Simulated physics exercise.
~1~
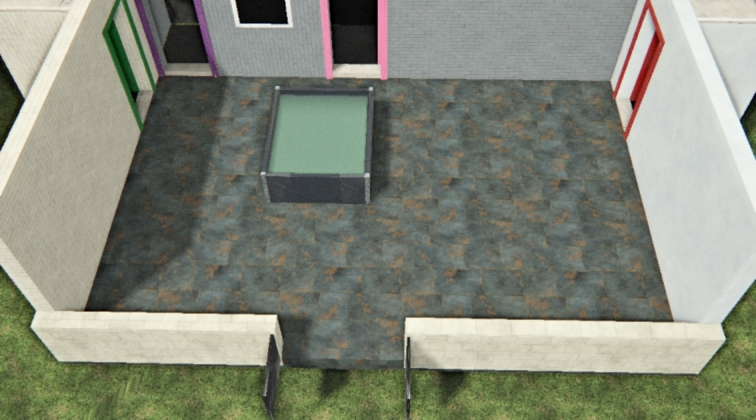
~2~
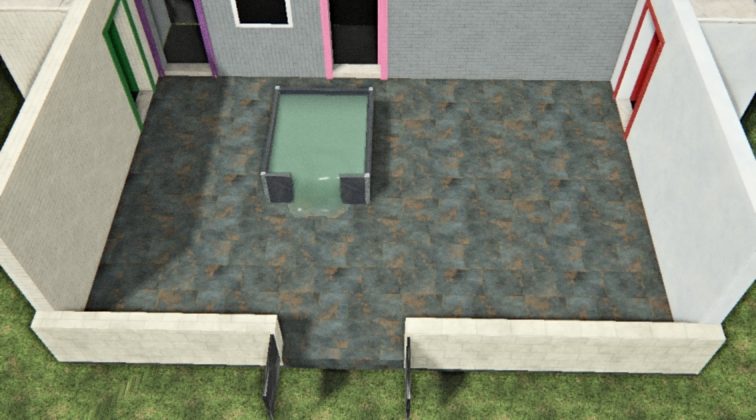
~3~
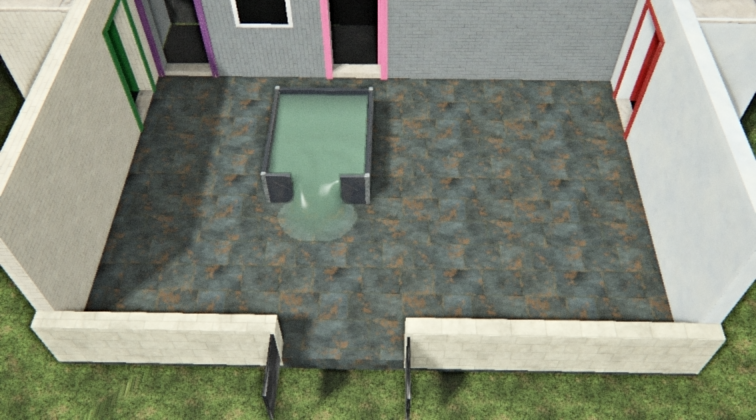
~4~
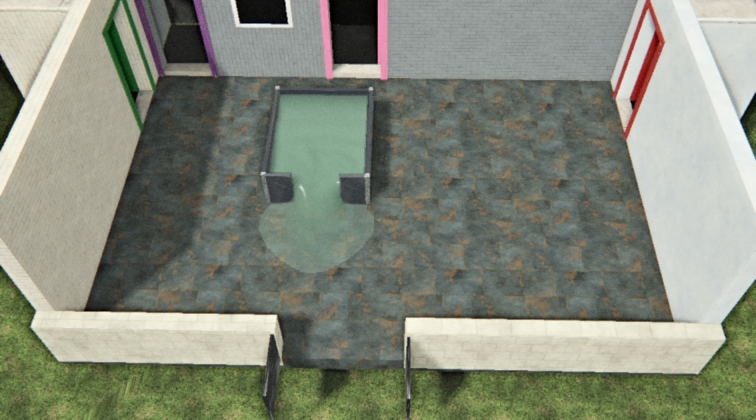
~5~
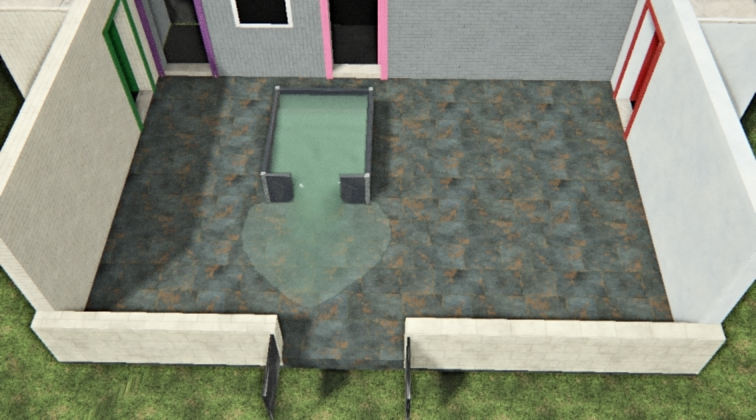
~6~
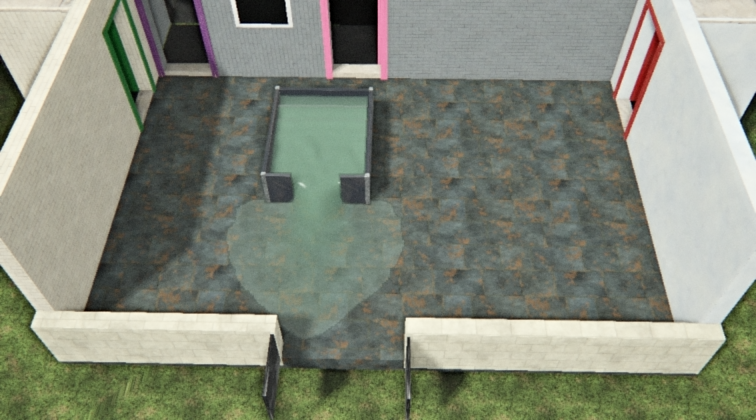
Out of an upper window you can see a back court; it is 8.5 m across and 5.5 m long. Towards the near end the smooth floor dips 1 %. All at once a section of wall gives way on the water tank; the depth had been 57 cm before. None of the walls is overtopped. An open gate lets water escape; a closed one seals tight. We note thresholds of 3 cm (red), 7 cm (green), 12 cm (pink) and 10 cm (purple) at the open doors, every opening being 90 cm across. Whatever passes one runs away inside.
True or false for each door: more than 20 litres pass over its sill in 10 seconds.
Per door: The red door: False; the green door: False; the pink door: False; the purple door: False.
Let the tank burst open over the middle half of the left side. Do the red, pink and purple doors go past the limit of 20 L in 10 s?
Door red stays within, door pink stays within, door purple goes beyond.
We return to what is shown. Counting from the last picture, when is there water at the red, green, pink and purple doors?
Red not in the 10 s, green 4.5 s, pink not in the 10 s, purple 5.5 s.
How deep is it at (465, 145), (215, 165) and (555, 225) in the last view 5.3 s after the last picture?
Reading - approx. 0 / 2 / 0 cm.
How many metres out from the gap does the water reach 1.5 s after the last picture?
Around 4.2 metres.
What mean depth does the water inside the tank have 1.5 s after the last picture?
Mean depth: About 32 cm.
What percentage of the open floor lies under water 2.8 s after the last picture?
Covered: Roughly 30 per cent.
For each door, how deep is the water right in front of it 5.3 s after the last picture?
Depth readings (cm): Red = 0; green = 2; pink = 0; purple = 0.
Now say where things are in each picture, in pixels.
The water tank at (320, 133) is whole and still, 57 cm deep, in the first frame.
Water pours out at (318, 193) and has run 0.4 m, to (344, 207); typically 6 cm deep outside, 57 cm at the water tank's back, in the second frame.
Water pours out at (318, 194) and has run 0.8 m, to (300, 237); typically 8 cm deep outside, 57 cm at the water tank's back, in the third frame.
Water pours out at (318, 194) and has run 1.3 m, to (324, 267); typically 6 cm deep outside, 57 cm at the water tank's back, in the fourth frame.
The front is at (313, 301), 1.9 m from the gap at (318, 193); 2.6 m2 of floor is under water; 52 cm left at the back of the water tank, in the fifth frame.
Water pours out at (317, 192) and has run 2.4 m, to a hidden place; typically 4 cm deep outside, 47 cm at the water tank's back, in the sixth frame.
Then, 0.7 s after the last picture water covers 20 % of the floor and is deepest (29 cm) near (318, 210); red door not reached, green door not reached, pink door not reached, purple door not reached.
Then, 1.5 s after the last picture water covers 25 % of the floor and is deepest (22 cm) near (318, 210); red door not reached, green door not reached, pink door not reached, purple door not reached.
Then, 2.8 s after the last picture water covers 30 % of the floor and is deepest (18 cm) near (77, 338); red door not reached, green door not reached, pink door not reached, purple door not reached.
Then, 5.3 s after the last picture water covers 45 % of the floor and is deepest (12 cm) near (89, 338); red door not reached, green door 2 cm at the sill, 0 L in, pink door not reached, purple door not reached.
Then, 9.3 s after the last picture water covers 60 % of the floor and is deepest (6 cm) near (77, 338); red door not reached, green door 3 cm at the sill, 0 L in, pink door not reached, purple door 3 cm at the sill, 0 L in.
